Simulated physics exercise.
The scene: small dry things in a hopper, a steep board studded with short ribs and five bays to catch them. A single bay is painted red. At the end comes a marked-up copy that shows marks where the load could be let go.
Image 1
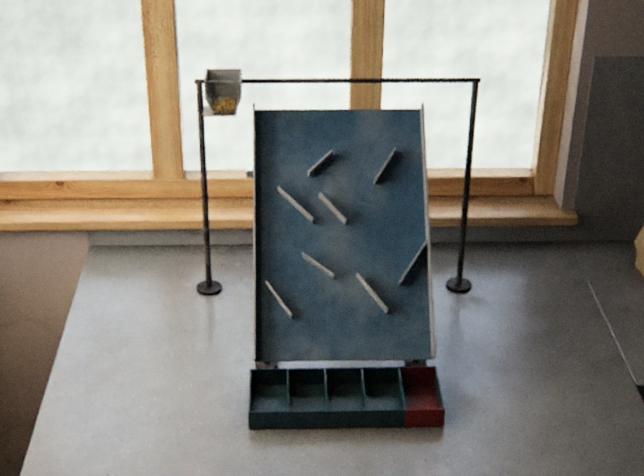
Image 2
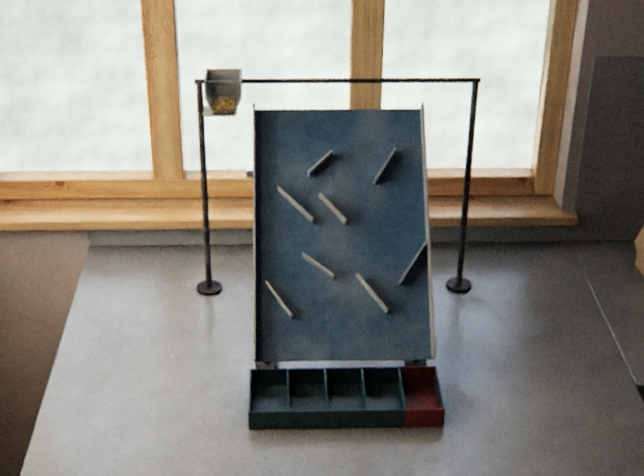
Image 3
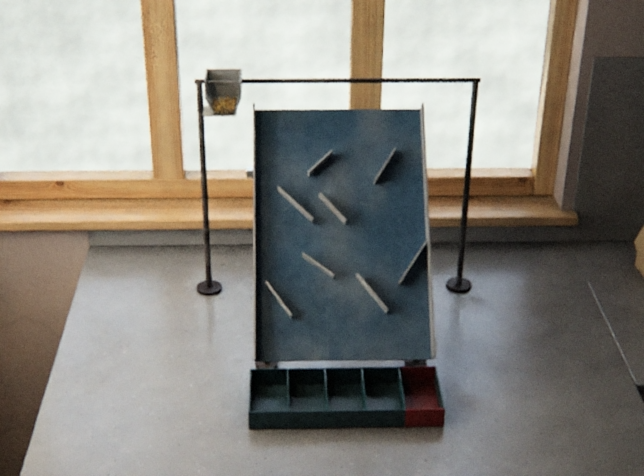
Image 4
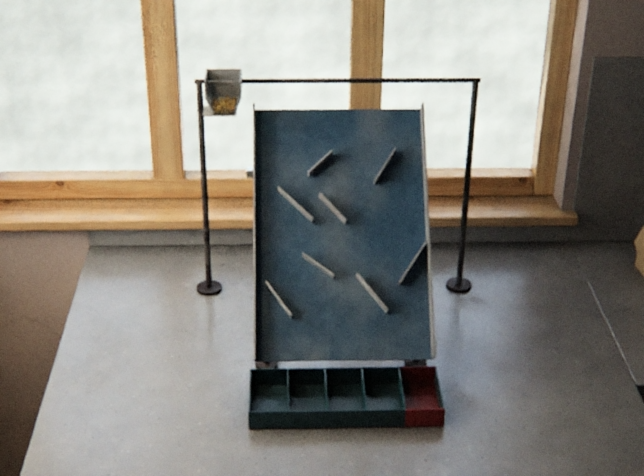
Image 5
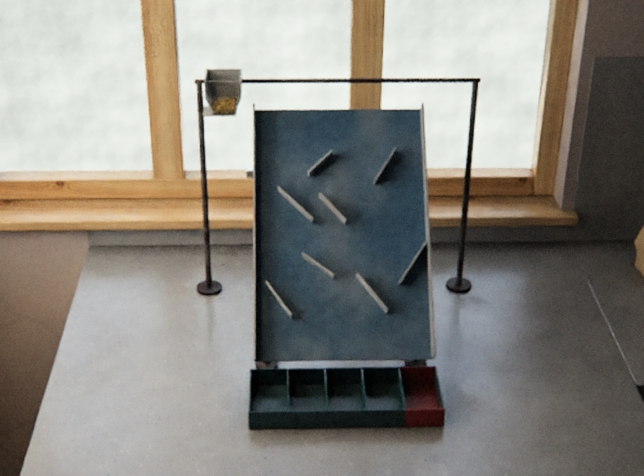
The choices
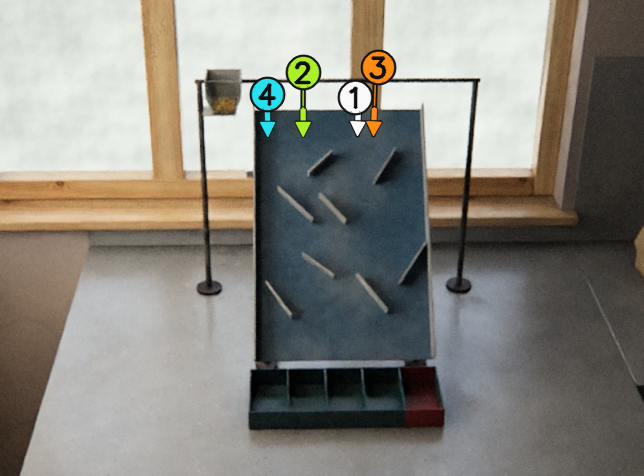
On a grey table by a window, a small hopper hung from a dark rail above a steep blue board with slanted ribs and five bays, the rightmost red, and nothing moved.
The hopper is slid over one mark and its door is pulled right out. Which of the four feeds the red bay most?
1 beats the others.
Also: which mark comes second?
3 it is.
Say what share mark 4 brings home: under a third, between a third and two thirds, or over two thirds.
Under a third.
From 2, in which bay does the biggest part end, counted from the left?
It is the fourth one.
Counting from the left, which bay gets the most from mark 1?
The fifth from the left.
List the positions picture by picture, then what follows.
Hopper (224, 102), puffed corn balls, door shut, in the first picture.
Ribs (309, 172) to (332, 150), (375, 180) to (396, 147), (278, 187) to (313, 219), in the second picture.
Ribs (320, 193) to (346, 220), (302, 253) to (334, 275), (400, 282) to (426, 242), in the third picture.
Ribs (266, 281) to (292, 316), (357, 273) to (388, 310), in the fourth picture.
Red bay (425, 416), number 5 of 5 from the left, in the fifth picture.
On the marked copy, mark 1 meets the board at (357, 130); mark 2 meets the board at (303, 131); mark 3 meets the board at (373, 130); mark 4 meets the board at (267, 131).
If 1 is chosen, roughly two thirds in the red bay, about a tenth in other bays, about a tenth outside the box.
If 2 is chosen, about a tenth in the red bay, the larger part in other bays, about a tenth outside the box.
If 3 is chosen, roughly half in the red bay, roughly a quarter in other bays, roughly a quarter outside the box.
If 4 is chosen, just a few in the red bay, the larger part in other bays, roughly a quarter outside the box.
